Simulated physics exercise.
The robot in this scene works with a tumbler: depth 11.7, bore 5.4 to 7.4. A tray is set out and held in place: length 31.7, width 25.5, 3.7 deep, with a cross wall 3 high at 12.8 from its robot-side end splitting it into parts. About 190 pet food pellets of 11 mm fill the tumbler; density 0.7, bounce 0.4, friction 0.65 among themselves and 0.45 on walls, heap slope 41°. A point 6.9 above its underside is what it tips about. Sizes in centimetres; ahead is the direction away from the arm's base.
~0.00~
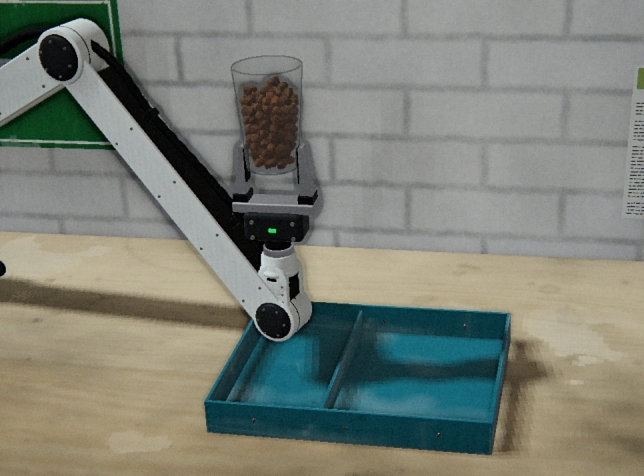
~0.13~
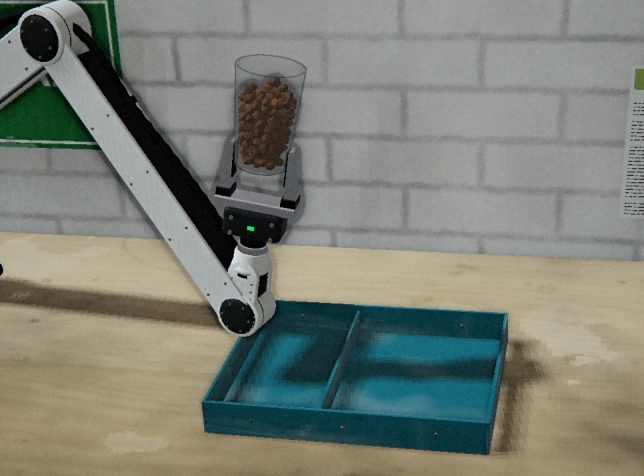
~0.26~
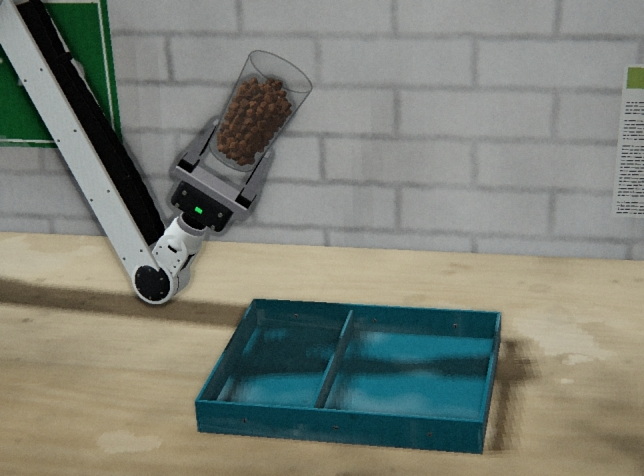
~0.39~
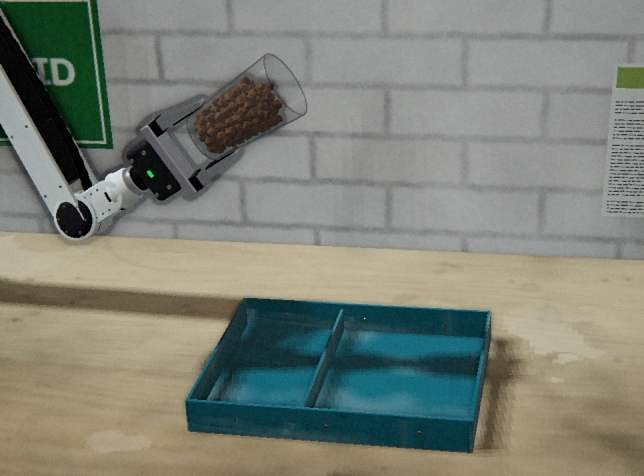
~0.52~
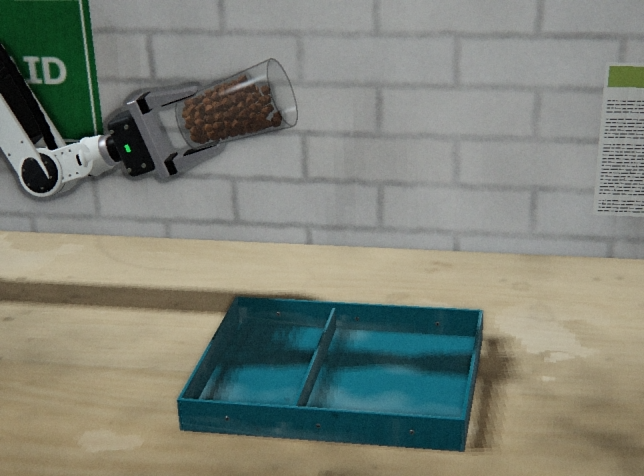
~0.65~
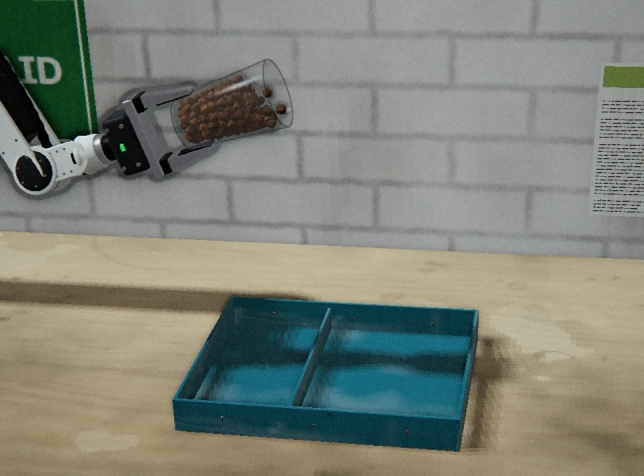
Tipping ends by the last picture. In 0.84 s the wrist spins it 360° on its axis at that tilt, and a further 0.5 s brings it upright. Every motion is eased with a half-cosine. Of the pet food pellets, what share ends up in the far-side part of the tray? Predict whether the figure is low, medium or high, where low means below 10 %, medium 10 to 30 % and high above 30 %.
Low.
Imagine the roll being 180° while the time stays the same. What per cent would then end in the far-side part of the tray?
Then about 0 percent.
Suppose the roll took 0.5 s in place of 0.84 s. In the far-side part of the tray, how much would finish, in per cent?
Then about 0 per cent.
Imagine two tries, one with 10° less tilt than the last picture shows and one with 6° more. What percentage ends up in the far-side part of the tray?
You'd get close to 0 per cent, then close to 10 per cent.
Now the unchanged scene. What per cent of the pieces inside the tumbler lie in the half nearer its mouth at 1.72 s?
I'd put it at some 40 per cent.
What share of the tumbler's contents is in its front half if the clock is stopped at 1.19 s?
45 %.
By 1.19 s, tipped 71°, highest piece 37 above the table; 190 in the tumbler.
By 1.72 s, tipped 40°, highest piece 37 above the table; 189 in the tumbler, 1 in the far-side part.
By 2.19 s, upright, highest piece 38 above the table; 189 in the tumbler, 1 in the far-side part.
By 2.89 s, upright, highest piece 38 above the table; 189 in the tumbler, 1 in the far-side part.
Final count, 189 in the tumbler, 1 in the far-side part. That is 1 % in the far-side part of the tray.
